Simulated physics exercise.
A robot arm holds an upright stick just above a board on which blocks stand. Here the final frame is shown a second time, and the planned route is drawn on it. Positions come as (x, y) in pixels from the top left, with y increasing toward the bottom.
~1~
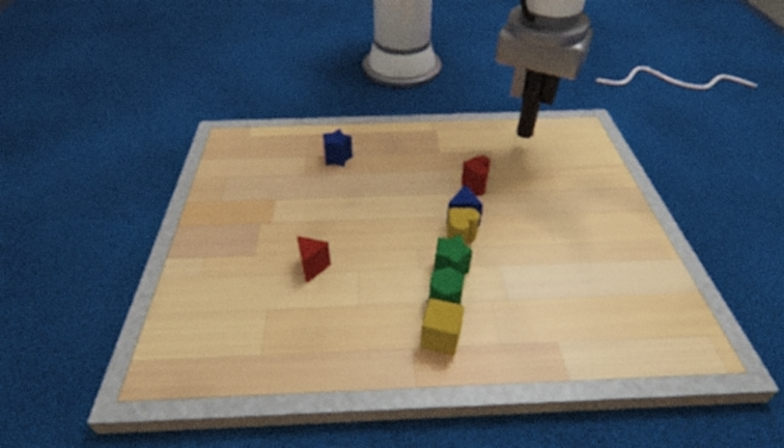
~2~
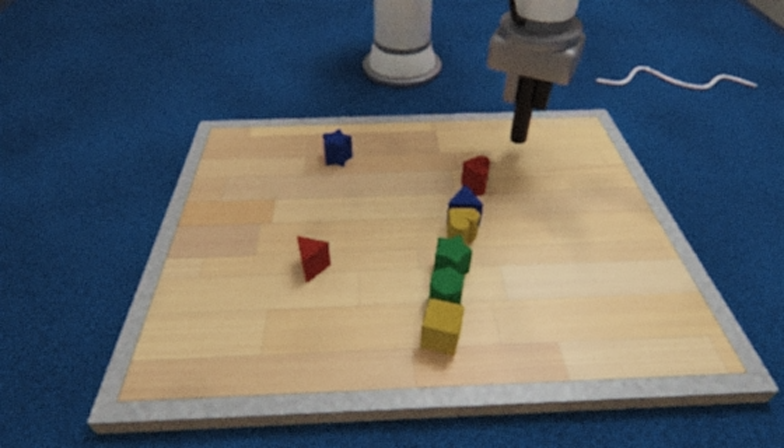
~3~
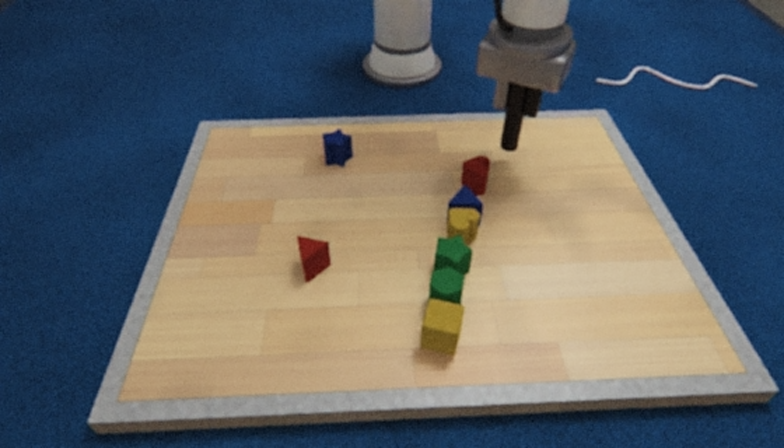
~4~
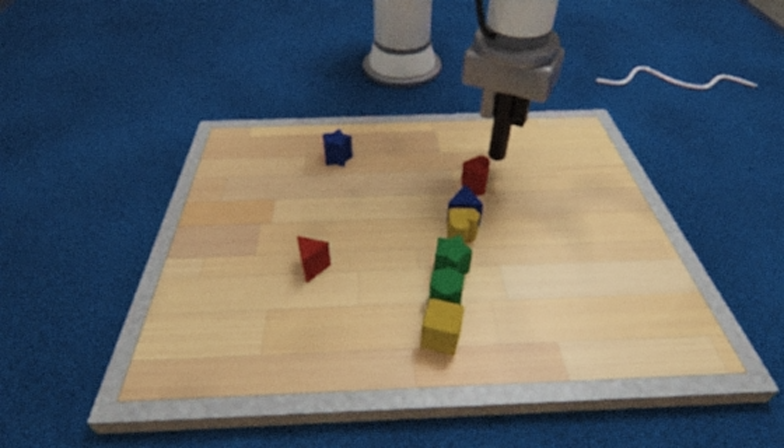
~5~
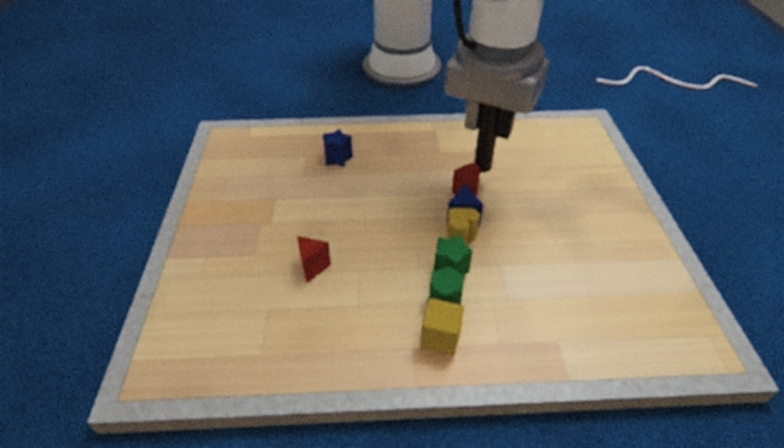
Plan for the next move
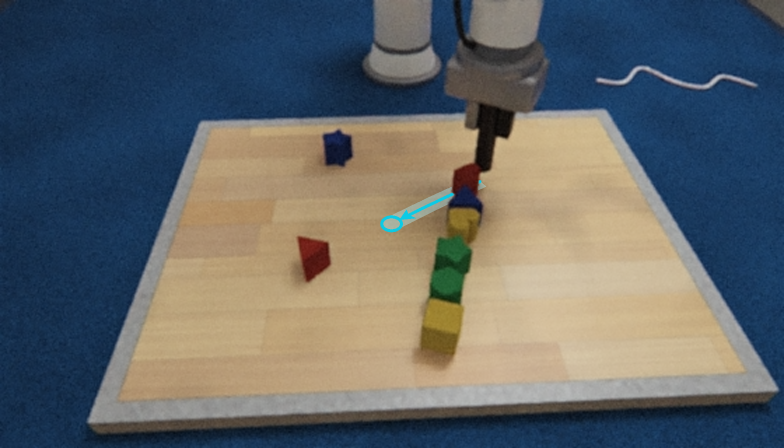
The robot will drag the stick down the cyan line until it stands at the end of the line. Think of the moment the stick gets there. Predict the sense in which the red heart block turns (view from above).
Prediction: Counterclockwise.
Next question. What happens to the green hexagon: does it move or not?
By the last moment, the green hexagon will still be in its place.
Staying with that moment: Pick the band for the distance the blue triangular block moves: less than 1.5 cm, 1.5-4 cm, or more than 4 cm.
Long, over 4 cm.
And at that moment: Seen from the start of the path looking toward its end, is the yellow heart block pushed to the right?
Final answer: No.
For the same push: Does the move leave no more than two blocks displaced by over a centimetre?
My answer is no.
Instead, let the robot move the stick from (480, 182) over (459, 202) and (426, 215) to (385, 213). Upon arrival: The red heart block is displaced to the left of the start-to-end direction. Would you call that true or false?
That is false.
The drawn path runs from (480, 182) to (392, 224).
The first path, step by step. One third of the way, stick (453, 180); yellow heart block (464, 223), turned 35° anticlockwise; blue triangular block (454, 207), turned 35° anticlockwise; red heart block (444, 188), turned 25° anticlockwise.
Two thirds of the way, stick (423, 194); yellow heart block (467, 227), turned 65° anticlockwise; blue triangular block (445, 217), turned 70° anticlockwise; red heart block (423, 203), turned 60° anticlockwise.
At the end, stick (392, 209); green hexagon not moved; yellow heart block (468, 227), turned 70° anticlockwise; blue triangular block (443, 219), turned 80° anticlockwise; red heart block (409, 212), turned 130° anticlockwise.
